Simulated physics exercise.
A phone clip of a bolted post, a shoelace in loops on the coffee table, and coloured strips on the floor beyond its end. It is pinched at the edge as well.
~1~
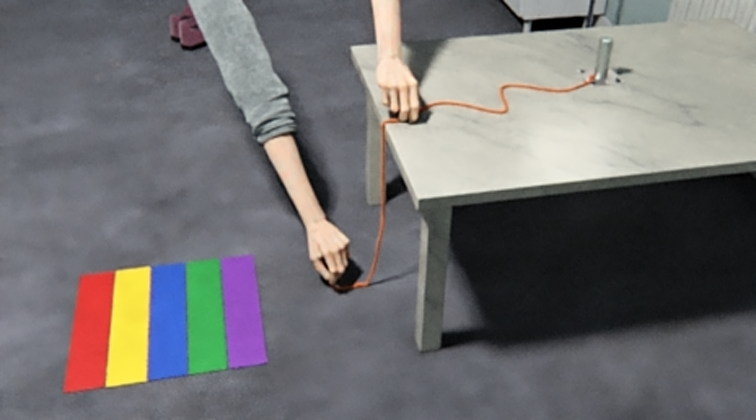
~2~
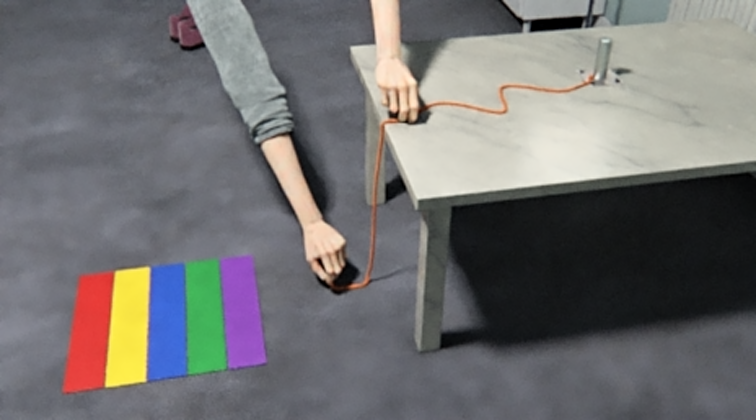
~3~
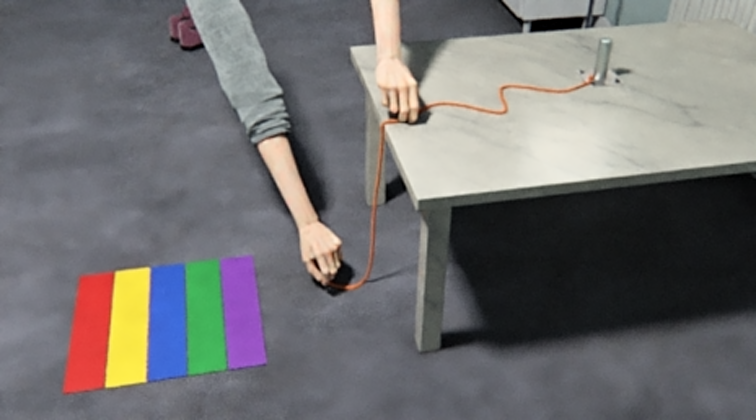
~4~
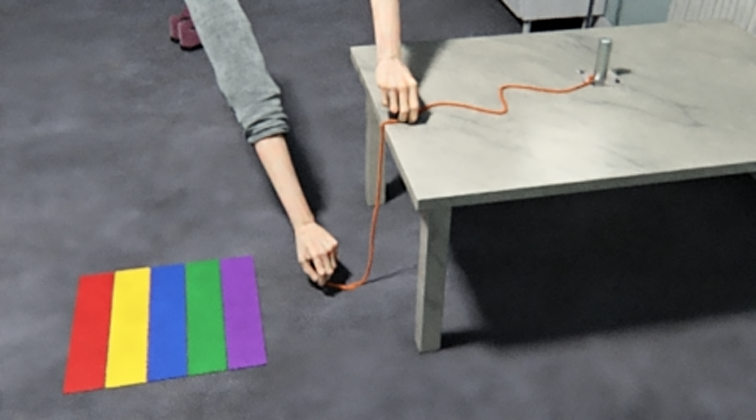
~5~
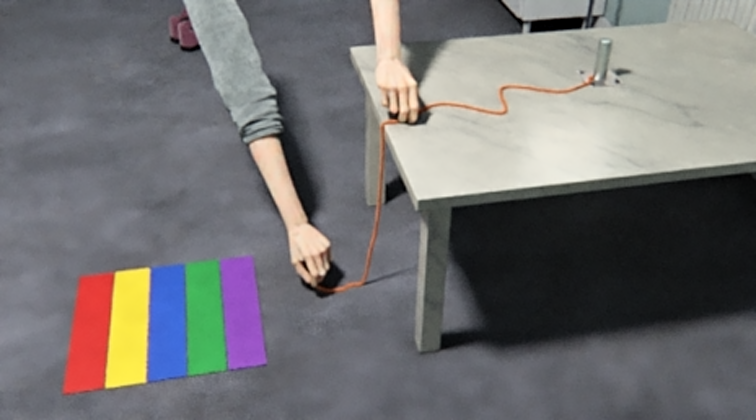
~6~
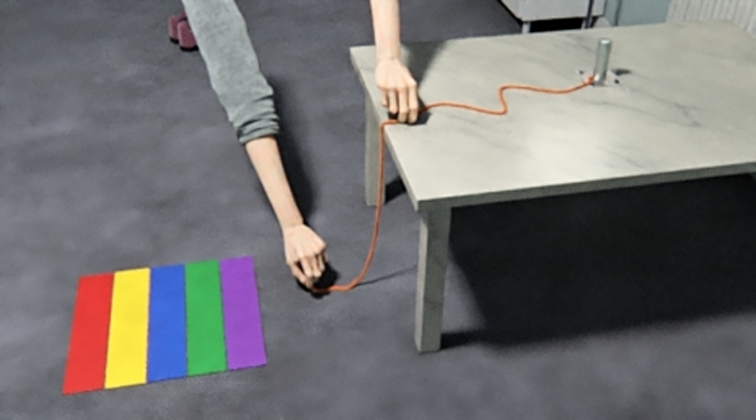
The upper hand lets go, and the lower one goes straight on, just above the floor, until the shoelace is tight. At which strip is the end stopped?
Over yellow.
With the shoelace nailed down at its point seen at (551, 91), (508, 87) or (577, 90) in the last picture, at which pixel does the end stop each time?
Try by try, around (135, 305), (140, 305) and (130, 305).
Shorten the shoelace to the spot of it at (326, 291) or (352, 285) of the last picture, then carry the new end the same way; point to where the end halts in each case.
In that order: (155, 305) and (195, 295).
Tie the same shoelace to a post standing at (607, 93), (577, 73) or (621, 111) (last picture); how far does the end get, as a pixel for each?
About (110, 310), (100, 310) and (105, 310).
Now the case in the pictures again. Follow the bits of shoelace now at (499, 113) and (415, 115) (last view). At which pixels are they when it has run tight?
At (443, 107), then (356, 139).
A little later, end near (192, 298); over green.
Next, end near (148, 303); over blue.
When it is tight, end near (122, 307); over yellow. The end stops over the yellow strip.
